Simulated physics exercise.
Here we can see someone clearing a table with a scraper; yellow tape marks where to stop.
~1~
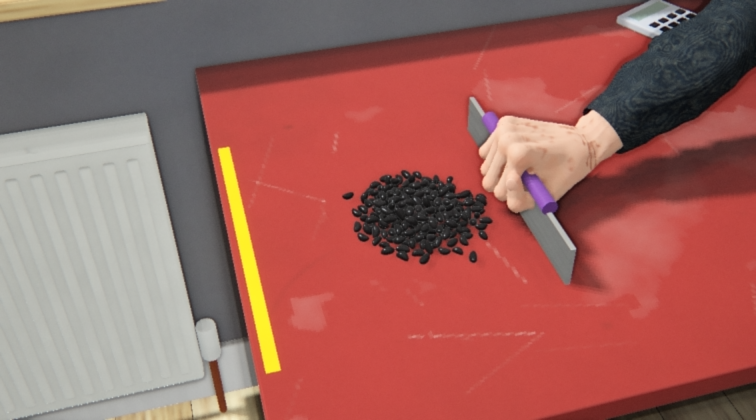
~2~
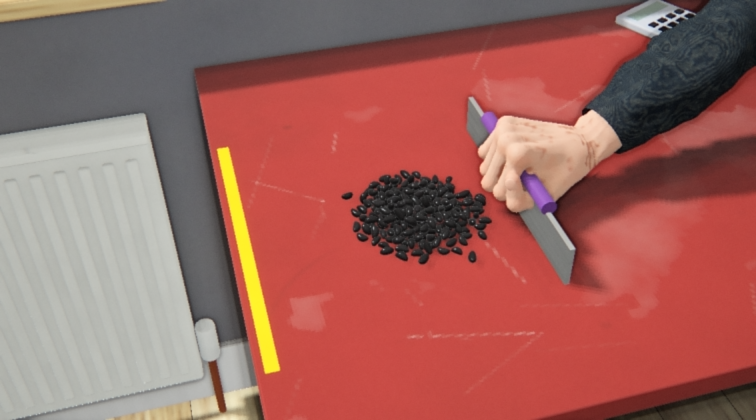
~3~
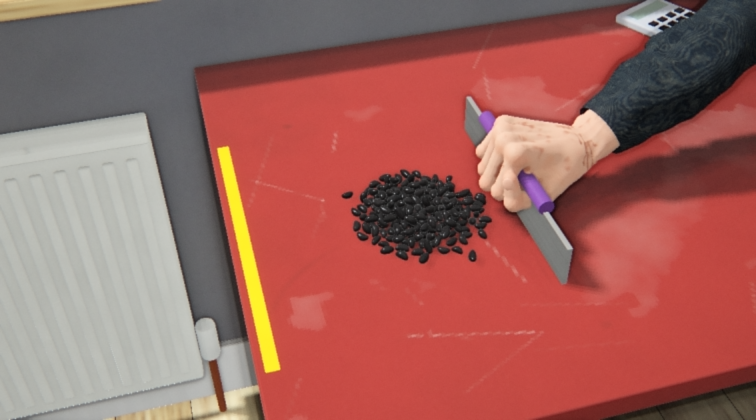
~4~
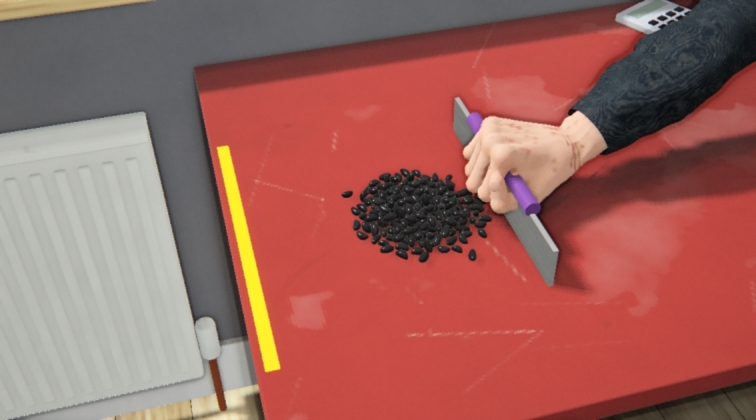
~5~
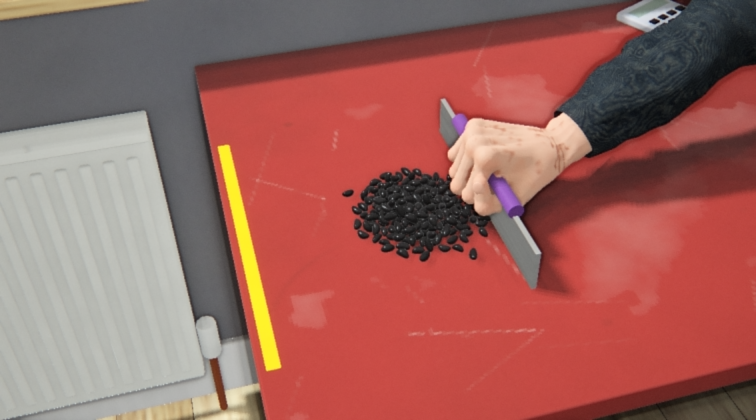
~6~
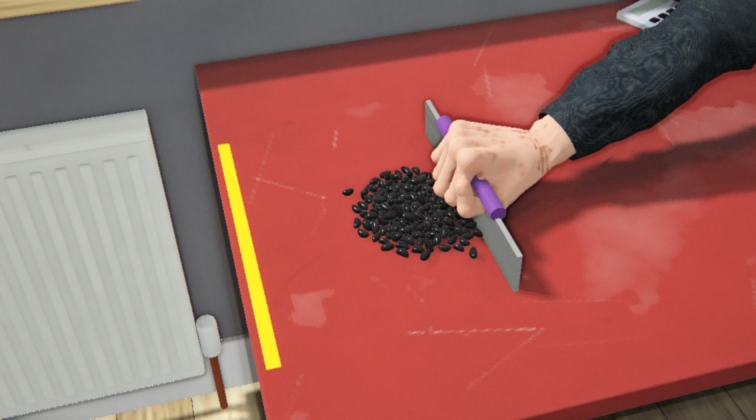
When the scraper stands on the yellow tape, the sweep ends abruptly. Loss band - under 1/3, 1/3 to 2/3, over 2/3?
In excess of two thirds.
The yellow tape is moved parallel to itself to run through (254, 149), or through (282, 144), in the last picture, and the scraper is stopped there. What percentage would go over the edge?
Roughly 50 per cent the first time and 10 per cent the second.
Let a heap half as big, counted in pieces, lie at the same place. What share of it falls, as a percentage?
Count per hundred: Around 100.
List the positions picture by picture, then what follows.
Scraper at (563, 254), at rest; yellow tape at (226, 157), right by the edge; edge at (232, 252); the heap at (420, 213), black beans, in the first frame.
Scraper at (562, 254), at rest, in the second frame.
Scraper at (559, 253); the heap at (420, 212), in the third frame.
Scraper at (546, 255), in the fourth frame.
Scraper at (529, 258); the heap at (420, 210), a stray few pushed along, in the fifth frame.
Scraper at (511, 260); yellow tape at (225, 154); edge at (232, 248); the heap at (416, 210), about a quarter pushed along, in the sixth frame.
Soon, scraper still moving, near (351, 191); heap all on the table, its front near (267, 243).
A while on, scraper stopped at the yellow tape; heap most over the edge.
Towards the end, scraper stopped at the yellow tape; heap nearly all over the edge.
Finally, scraper stopped at the yellow tape; heap nearly all over the edge.
